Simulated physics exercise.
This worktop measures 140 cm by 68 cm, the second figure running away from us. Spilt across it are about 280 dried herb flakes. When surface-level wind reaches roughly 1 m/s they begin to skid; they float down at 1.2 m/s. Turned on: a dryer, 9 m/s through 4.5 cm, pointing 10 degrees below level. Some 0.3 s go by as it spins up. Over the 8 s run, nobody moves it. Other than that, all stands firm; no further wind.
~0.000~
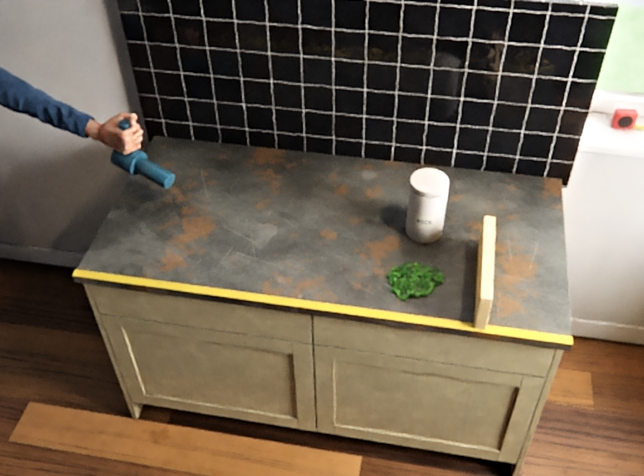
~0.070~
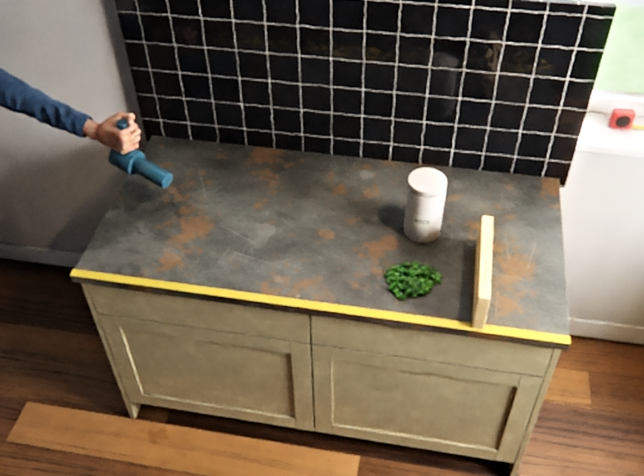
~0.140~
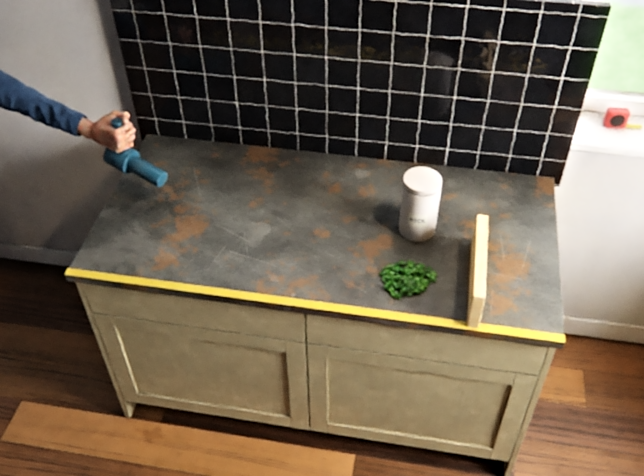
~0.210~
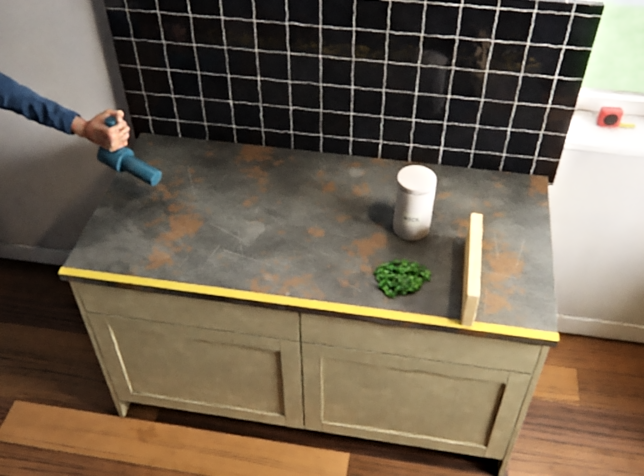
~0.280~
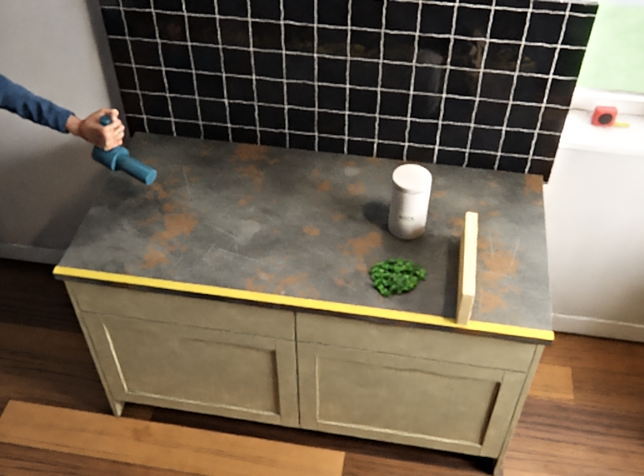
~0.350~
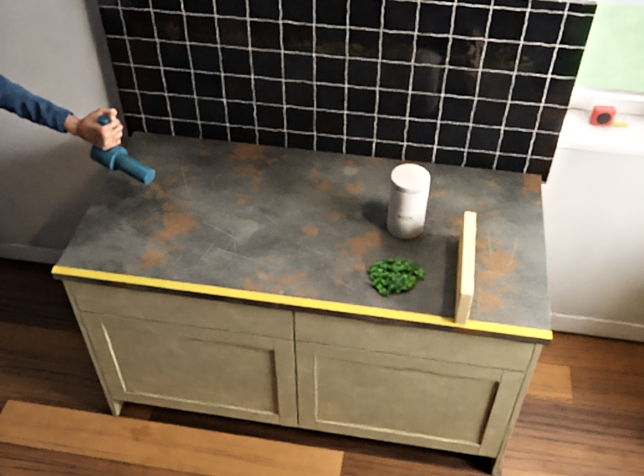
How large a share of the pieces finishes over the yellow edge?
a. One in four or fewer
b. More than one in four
(b) More than one in four.
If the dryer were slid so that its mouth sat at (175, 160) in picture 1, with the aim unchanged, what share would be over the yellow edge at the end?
Some 100 %.
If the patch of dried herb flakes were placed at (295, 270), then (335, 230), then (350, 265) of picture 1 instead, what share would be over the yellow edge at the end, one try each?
Roughly 100 %, then 0 %, then 60 %.
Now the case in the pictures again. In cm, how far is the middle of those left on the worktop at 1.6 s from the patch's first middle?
It comes to near 15 cm.
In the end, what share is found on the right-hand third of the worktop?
Roughly 40 %.
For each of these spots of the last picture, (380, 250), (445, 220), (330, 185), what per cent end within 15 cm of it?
Estimates in listed order: 0 %; 15 %; 0 %.
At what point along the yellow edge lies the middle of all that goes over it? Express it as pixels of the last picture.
I'd point to somewhere near (431, 323).
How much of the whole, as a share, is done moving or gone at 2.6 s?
60 per cent.
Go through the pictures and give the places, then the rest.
In the first frame, the middle of the dried herb flakes is near (416, 282), none has stirred yet and the mouth of the dryer is at (170, 182).
In the second frame, the middle of the dried herb flakes is near (414, 280), none has stirred yet and the yellow edge is centred on (308, 308).
In the third frame, the middle of the dried herb flakes is near (410, 279), none has stirred yet, the top of a board is at (481, 254) and the top of a jar is at (423, 179).
In the fourth frame, the middle of the dried herb flakes is near (404, 277) and none has stirred yet.
In the fifth frame, the middle of the dried herb flakes is near (399, 276) and none has stirred yet.
In the sixth frame, the middle of the dried herb flakes is near (398, 276) and none has stirred yet.
After 1.6 s, 46 % are over the yellow edge; the middle of those still in play is near (452, 282); 52 % have settled or left.
After 2.6 s, 53 % are over the yellow edge; the middle of those still in play is near (452, 281); 59 % have settled or left.
After 4.4 s, 59 % are over the yellow edge; the middle of those still in play is near (452, 276); 69 % have settled or left.
After 8.0 s, at the end, 64 % are over the yellow edge; the middle of those still in play is near (452, 252).
